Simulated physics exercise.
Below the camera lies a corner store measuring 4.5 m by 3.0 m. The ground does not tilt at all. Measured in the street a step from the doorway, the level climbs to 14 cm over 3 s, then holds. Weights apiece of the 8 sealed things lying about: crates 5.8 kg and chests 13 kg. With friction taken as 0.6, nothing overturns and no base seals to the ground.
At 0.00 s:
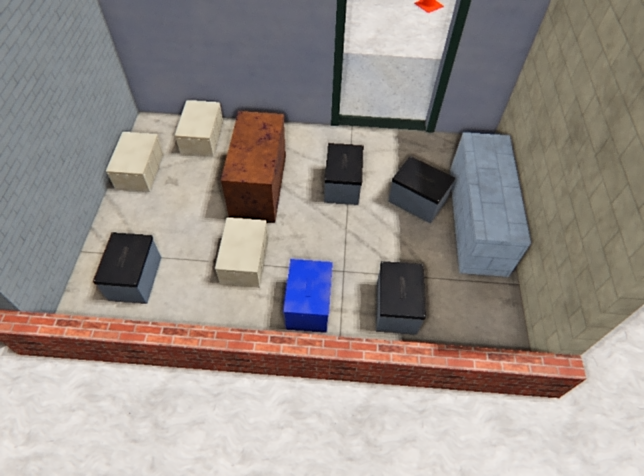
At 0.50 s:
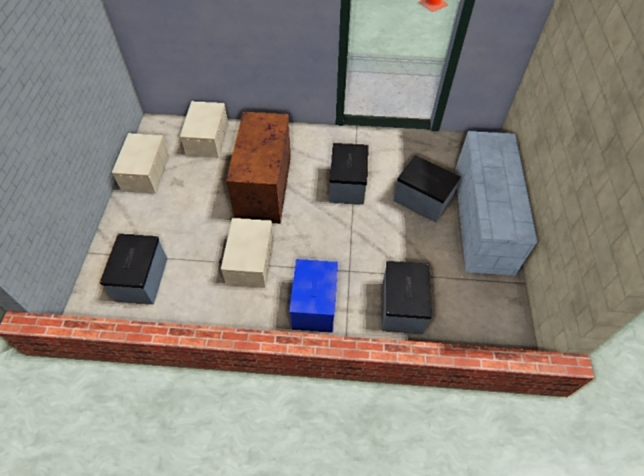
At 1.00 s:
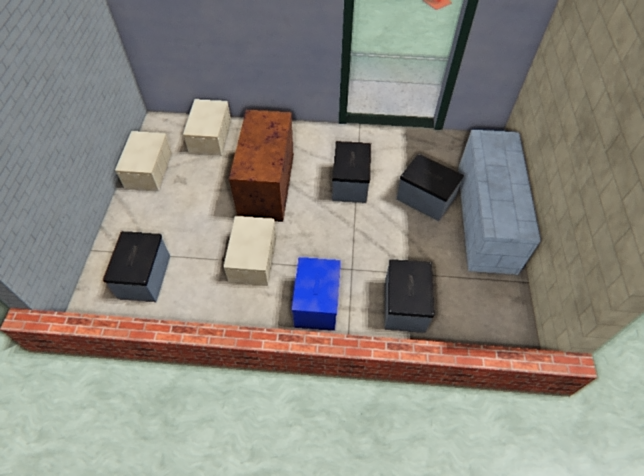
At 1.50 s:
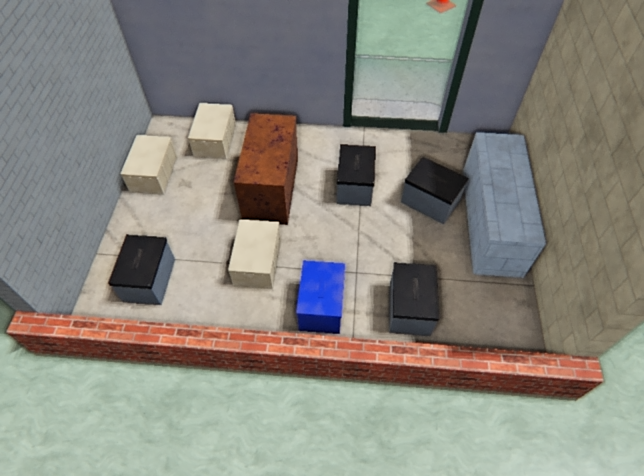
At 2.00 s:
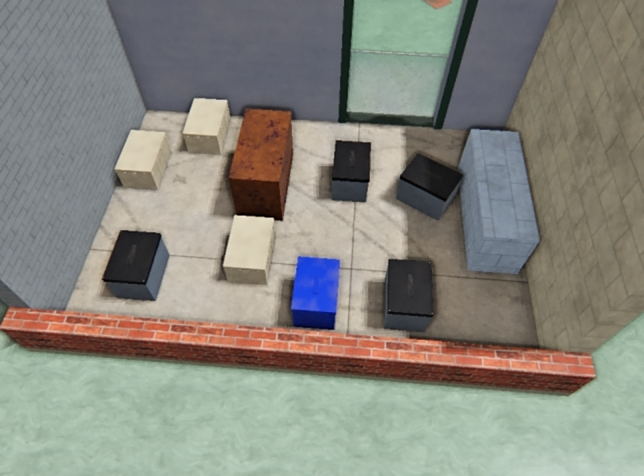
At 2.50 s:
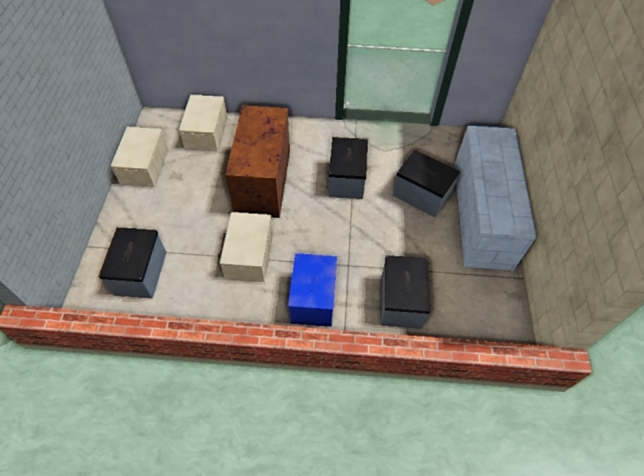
Pale green water spreads over the ground outside while the crates and chests inside stay still.
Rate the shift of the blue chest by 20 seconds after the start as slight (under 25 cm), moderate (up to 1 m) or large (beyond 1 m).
Large.
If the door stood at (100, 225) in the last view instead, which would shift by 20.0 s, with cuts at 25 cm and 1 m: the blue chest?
Blue chest: Long trip.
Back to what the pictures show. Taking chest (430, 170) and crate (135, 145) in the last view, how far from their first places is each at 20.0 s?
Respectively 150 and 80 cm.
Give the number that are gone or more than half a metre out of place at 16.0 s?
Tally at that time: 8.
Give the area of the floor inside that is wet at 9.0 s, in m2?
Roughly 11.0 m2.
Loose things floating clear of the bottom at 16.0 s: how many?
Answer: 8.
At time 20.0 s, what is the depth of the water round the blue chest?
Roughly 11 cm deep.
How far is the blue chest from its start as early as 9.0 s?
Displacement near 120 cm.
After 4.0 s the blue chest is near (314, 280), 0.0 m from its start, aground; 0 afloat.
After 9.0 s the blue chest is near (182, 282), 1.2 m from its start, aground; 4 afloat.
After 16.0 s the blue chest is near (117, 199), 2.1 m from its start, afloat; 8 afloat.
After 20.0 s the blue chest is near (129, 150), 2.5 m from its start, afloat; 8 afloat.
